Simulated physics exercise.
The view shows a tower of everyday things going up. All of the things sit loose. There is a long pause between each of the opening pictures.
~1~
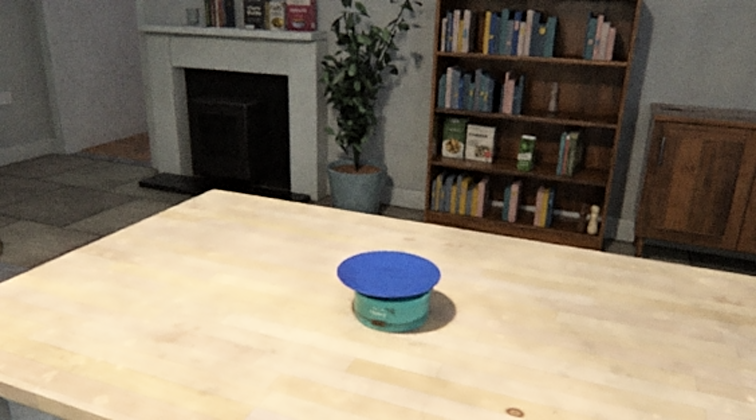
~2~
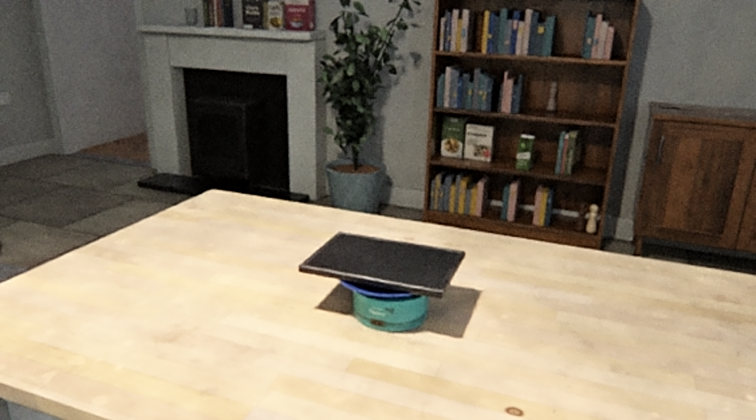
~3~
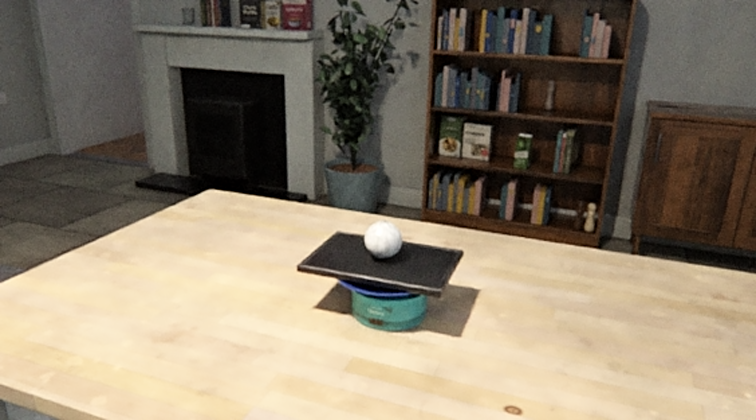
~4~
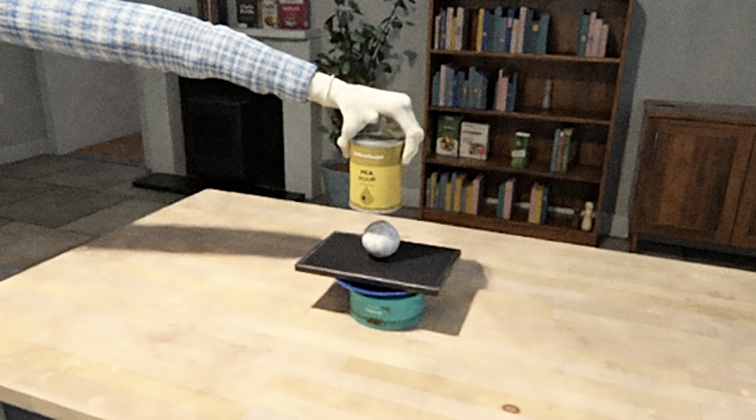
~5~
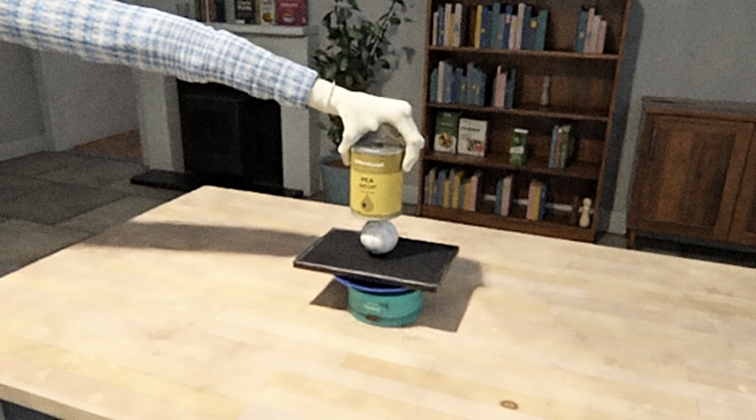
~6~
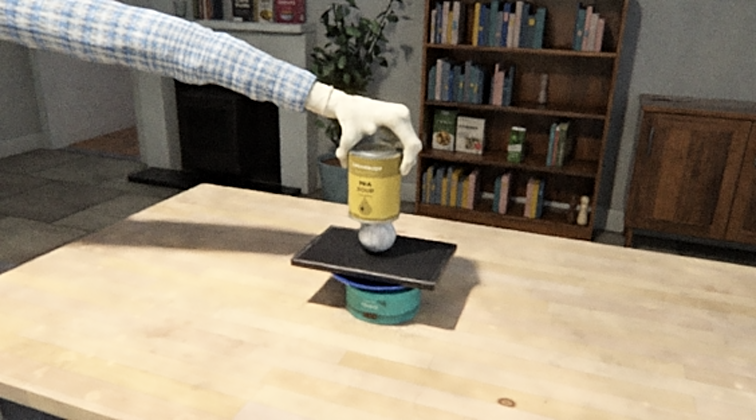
A hand lowers a yellow tin onto a white ball on a black tray.
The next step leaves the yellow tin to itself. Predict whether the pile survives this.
The pile will not stay secure.
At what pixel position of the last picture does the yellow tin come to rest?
About (234, 240).
Then, 0.60 s on from there, yellow tin now fallen; blue plate turned 10° from how it was put; black tray turned 10° from how it was put.
Then, 0.70 s on from there, things are still on the move.
In the end, fallen, yellow tin; the other 4 unmoved. At the end, from the last picture's camera, yellow tin near (234, 240). The pile comes apart.
